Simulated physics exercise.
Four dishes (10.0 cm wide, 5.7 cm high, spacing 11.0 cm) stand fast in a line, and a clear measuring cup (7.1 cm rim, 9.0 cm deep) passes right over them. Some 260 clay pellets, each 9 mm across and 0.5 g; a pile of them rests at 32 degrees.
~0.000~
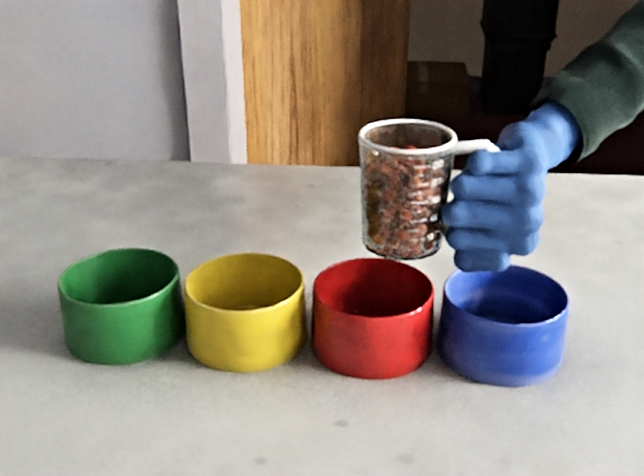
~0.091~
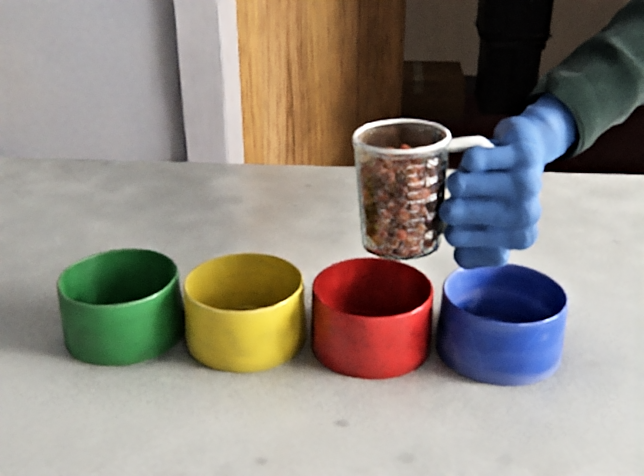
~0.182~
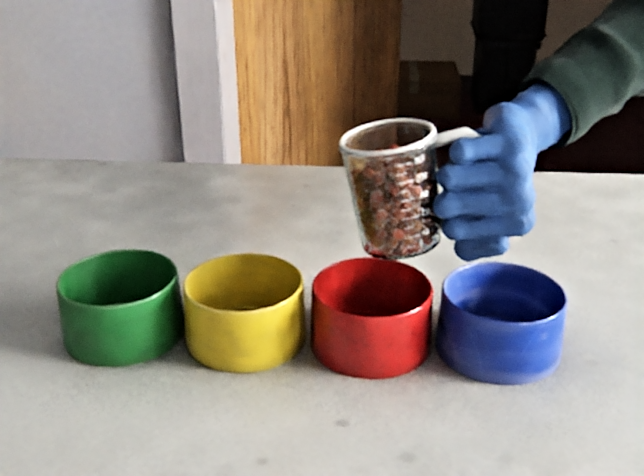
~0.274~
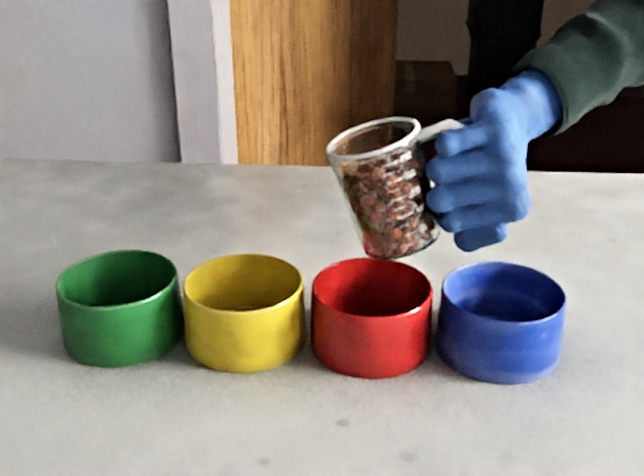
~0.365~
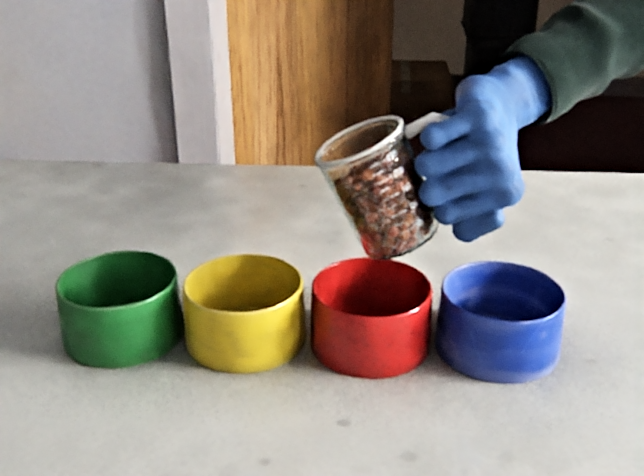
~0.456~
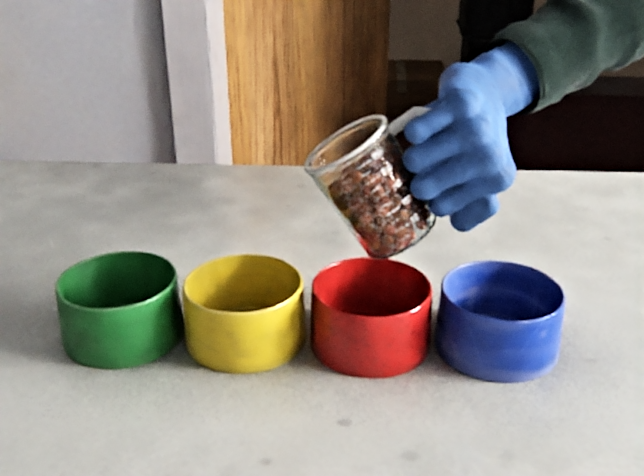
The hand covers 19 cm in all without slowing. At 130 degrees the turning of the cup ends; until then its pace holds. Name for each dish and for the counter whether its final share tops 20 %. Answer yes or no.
Red: No, blue: No, green: No, yellow: Yes, counter: No.
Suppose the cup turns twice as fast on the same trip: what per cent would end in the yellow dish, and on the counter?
Then: Yellow 90; counter 10.
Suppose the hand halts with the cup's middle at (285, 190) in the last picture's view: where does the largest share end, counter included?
Most goes to: Yellow.
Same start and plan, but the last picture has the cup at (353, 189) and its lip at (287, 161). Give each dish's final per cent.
Red 0, blue 0, green 100, yellow 0.
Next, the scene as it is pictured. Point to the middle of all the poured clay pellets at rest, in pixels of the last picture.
At about (235, 314).
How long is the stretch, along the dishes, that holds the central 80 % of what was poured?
Some 6 cm.
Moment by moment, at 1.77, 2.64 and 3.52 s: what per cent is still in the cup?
In turn: 10, 0, 0.
Then, at 1.77 s, tilt 130 degrees; cup holds 10 %, yellow 90 %.
After 2.64 s, tilt 130 degrees; cup holds 0 %, yellow 100 %.
After 3.52 s, tilt 130 degrees; cup holds 0 %, yellow 100 %.
By 3.8 s all is still; red 0 %, blue 0 %, green 0 %, yellow 100 %, counter 0 %.
